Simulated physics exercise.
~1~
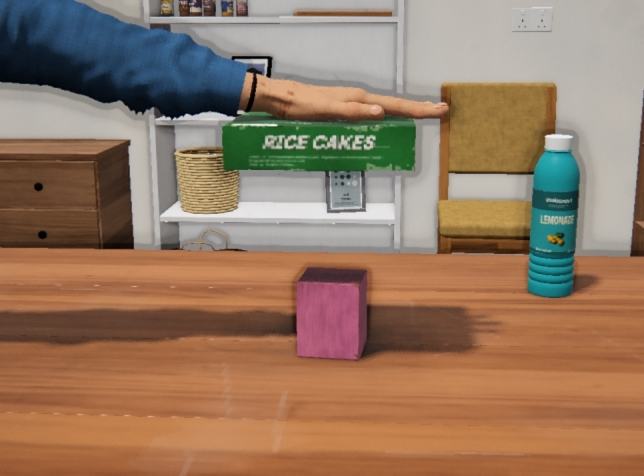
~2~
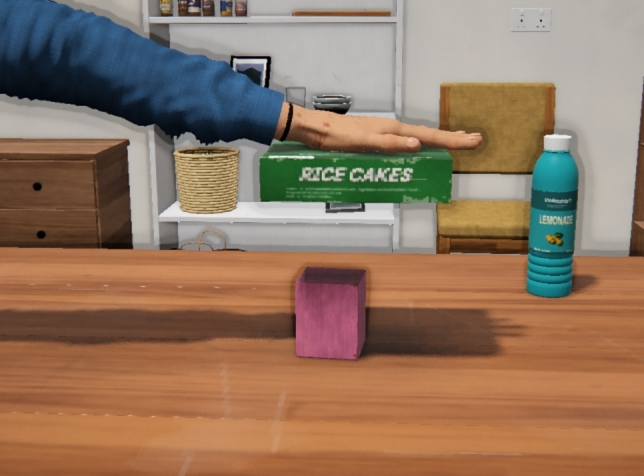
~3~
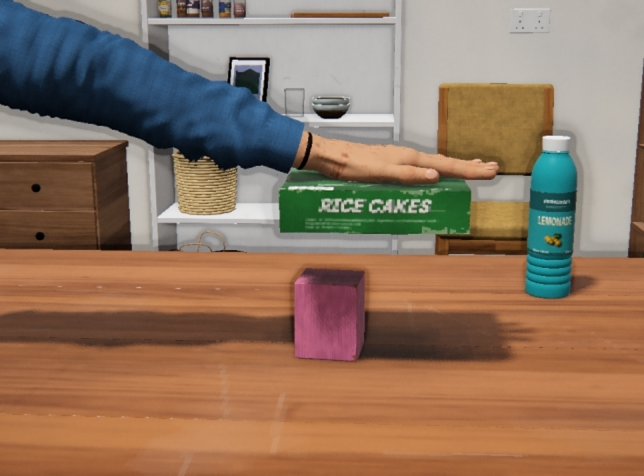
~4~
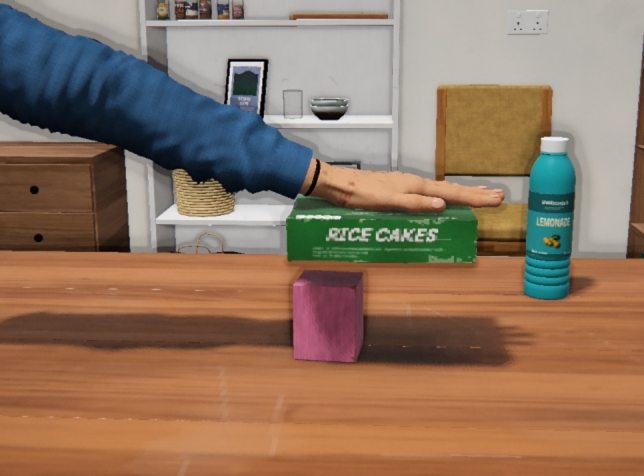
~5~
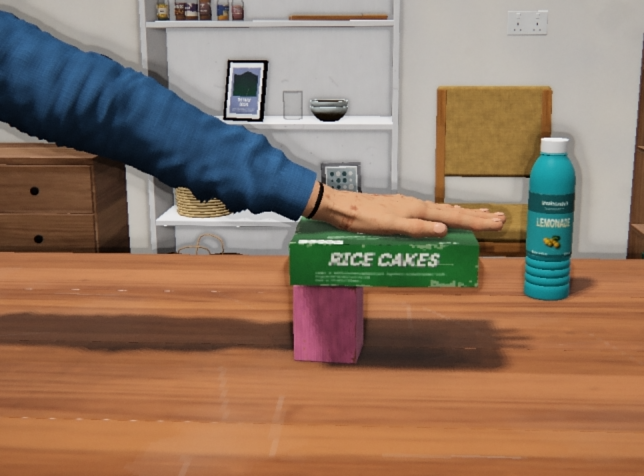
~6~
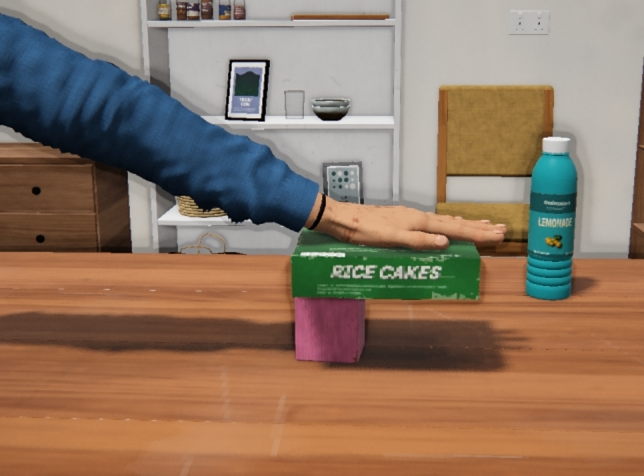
A hand in a blue sleeve lowering a green rice cakes box onto a pink block, still holding it, beside a turquoise bottle.
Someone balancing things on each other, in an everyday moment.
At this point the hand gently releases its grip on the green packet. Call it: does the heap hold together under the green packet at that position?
It falls apart.
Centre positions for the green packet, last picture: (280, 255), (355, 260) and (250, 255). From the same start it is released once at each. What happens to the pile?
Case one: It topples; case two: It stands firm; case three: It topples.
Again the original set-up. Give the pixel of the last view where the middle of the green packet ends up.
It finishes at about (400, 283).
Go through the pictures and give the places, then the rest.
Coming down; green packet (324, 139); turquoise bottle (554, 216), in the first frame.
Coming down; green packet (358, 168); turquoise bottle (553, 216), in the second frame.
Coming down; green packet (376, 198); turquoise bottle (552, 217), in the third frame.
Coming down; green packet (381, 224); turquoise bottle (550, 218), in the fourth frame.
Coming down; green packet (384, 247); turquoise bottle (550, 219), in the fifth frame.
Set down, still held; green packet (385, 259); turquoise bottle (552, 218), in the sixth frame.
Then, 0.30 s later than the last frame, green packet tilted by 47° near (399, 278).
Then, 0.40 s later than the last frame, green packet tilted by 44° near (398, 282).
When it is over, lying over in the pile, green packet; the other 2 as before. End places, in pixels of the last picture, green packet near (400, 283). The pile comes apart.
